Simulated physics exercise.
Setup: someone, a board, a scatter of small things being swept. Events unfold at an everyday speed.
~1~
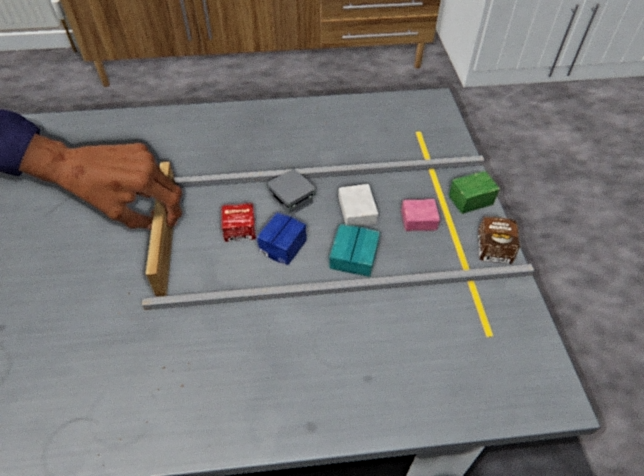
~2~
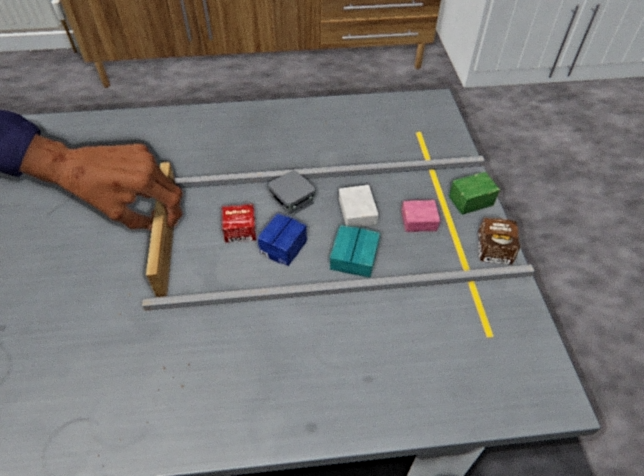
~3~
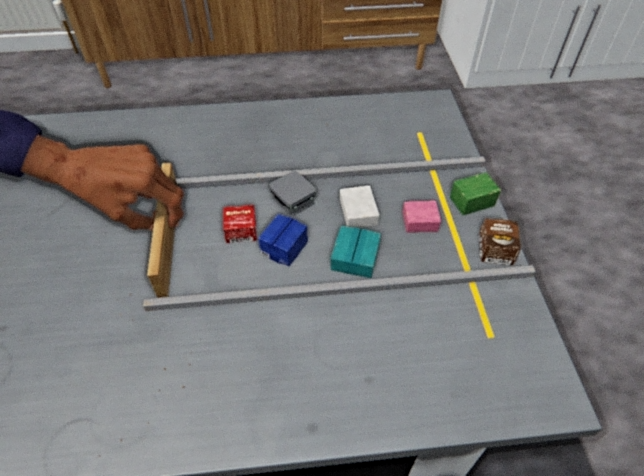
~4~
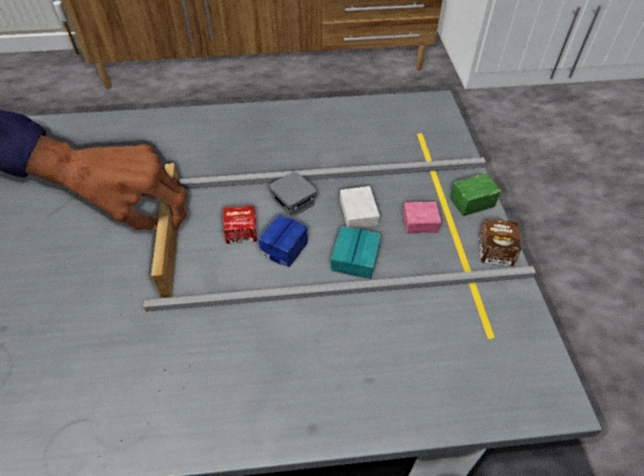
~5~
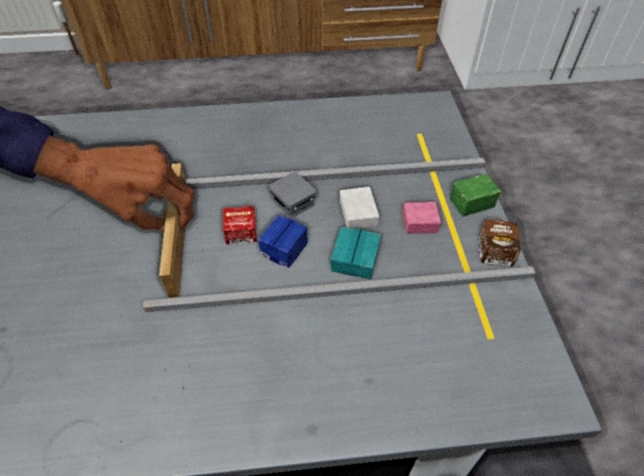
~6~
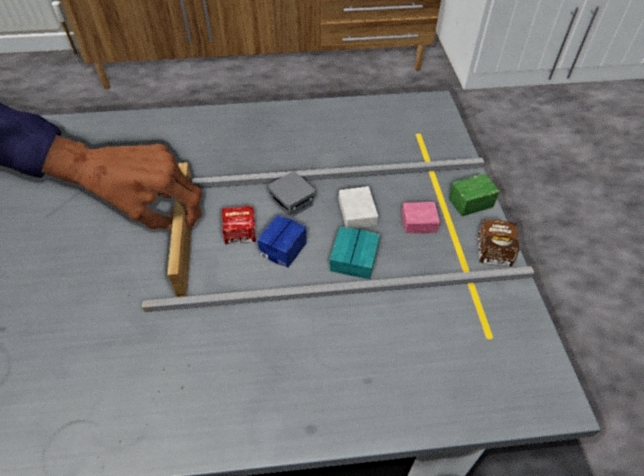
On a gray tabletop, a hand held a wooden board upright between two rails and slid it slightly to the right toward a scatter of small colored blocks, which all stayed where they were.
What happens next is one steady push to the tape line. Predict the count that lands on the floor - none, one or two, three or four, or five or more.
Ha, three or four come down.
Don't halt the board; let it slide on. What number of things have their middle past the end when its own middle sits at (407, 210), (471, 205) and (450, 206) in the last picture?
0; 5; 3.
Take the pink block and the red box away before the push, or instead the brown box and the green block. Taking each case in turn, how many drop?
First 1, then 1.
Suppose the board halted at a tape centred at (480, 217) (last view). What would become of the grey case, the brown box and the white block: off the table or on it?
The grey case stays put, the brown box topples down, the white block topples down.
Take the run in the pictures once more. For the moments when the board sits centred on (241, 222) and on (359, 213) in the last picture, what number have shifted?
At the one place 2, at the other 6.
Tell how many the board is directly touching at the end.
It adds up to 3.
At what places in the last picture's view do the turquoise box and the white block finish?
You'll see the turquoise box at (520, 247), with the white block at (490, 201).
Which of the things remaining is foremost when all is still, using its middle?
The foremost one is the turquoise box.
Soon after, none off yet; brown box at rest near (498, 243); green block at rest near (474, 195); pink block at rest near (420, 218).
After that, none off yet; brown box at rest near (498, 243); green block at rest near (476, 194); pink block displaced about its own width near (450, 219).
In the end, the number that fall off is three or four; gone, pink block, green block and brown box.
